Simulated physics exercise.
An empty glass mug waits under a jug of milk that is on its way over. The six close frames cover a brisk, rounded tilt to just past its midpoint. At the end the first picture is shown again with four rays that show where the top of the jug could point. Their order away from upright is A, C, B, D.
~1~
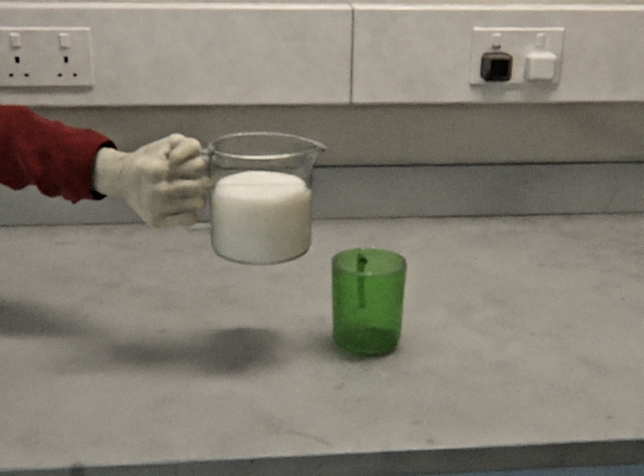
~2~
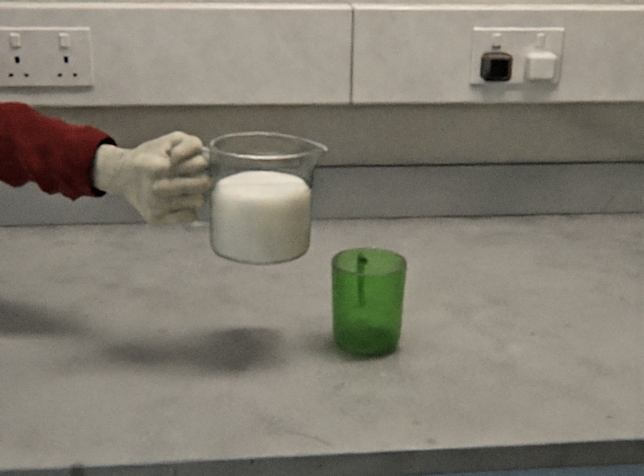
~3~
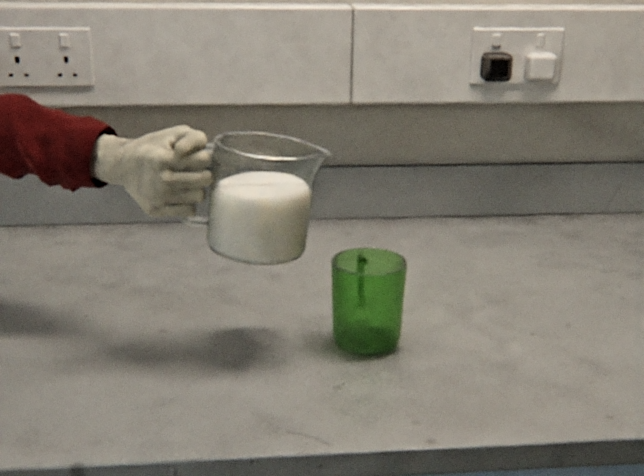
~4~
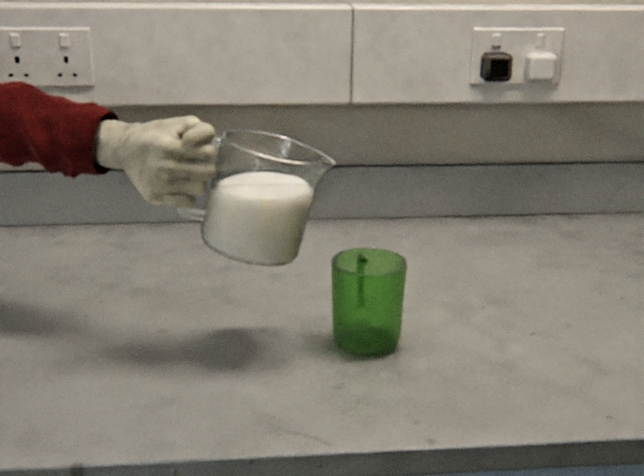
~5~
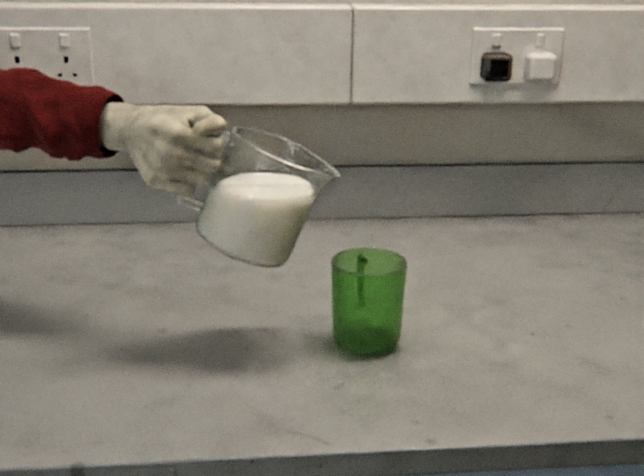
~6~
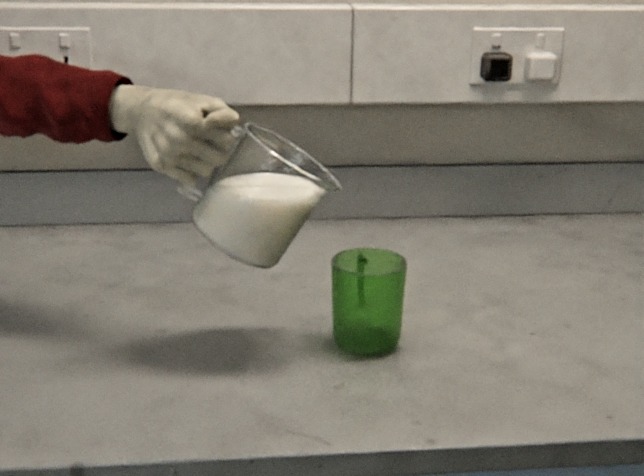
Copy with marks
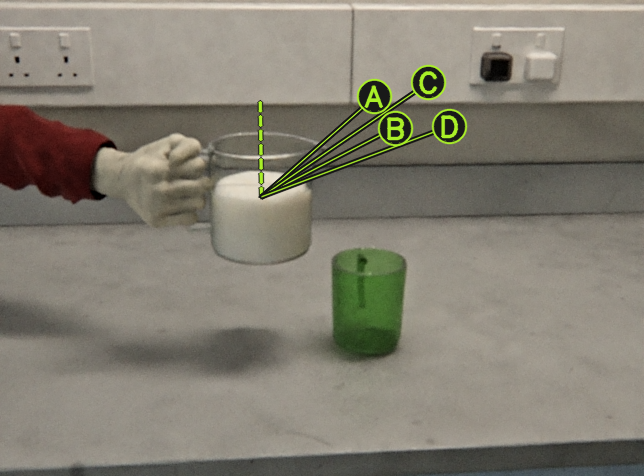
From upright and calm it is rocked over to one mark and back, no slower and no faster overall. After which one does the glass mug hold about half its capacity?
B is best.
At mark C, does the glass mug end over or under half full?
Under.
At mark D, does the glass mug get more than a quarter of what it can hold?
Yes, it does.
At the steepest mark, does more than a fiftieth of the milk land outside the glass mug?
No, it does not.
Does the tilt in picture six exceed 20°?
Yes.
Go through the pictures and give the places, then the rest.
In the first frame, upright, lip at (324, 147); rim of the glass mug round (369, 260); nothing has left yet.
In the second frame, upright, lip at (326, 148); nothing has left yet.
In the third frame, tipped about 6°, lip at (329, 154); nothing has left yet.
In the fourth frame, tipped about 14°, lip at (334, 163); nothing has left yet.
In the fifth frame, tipped about 23°, lip at (338, 174); nothing has left yet.
In the sixth frame, tipped about 32°, lip at (341, 186); nothing has left yet.
In lime, A at (361, 108); B at (379, 135); C at (414, 92); D at (433, 132).
With A, the glass mug ends with about 15 % of what it can hold.
With B, the glass mug ends with about 50 % of what it can hold.
With C, the glass mug ends with about 30 % of what it can hold.
With D, the glass mug ends with about 70 % of what it can hold.
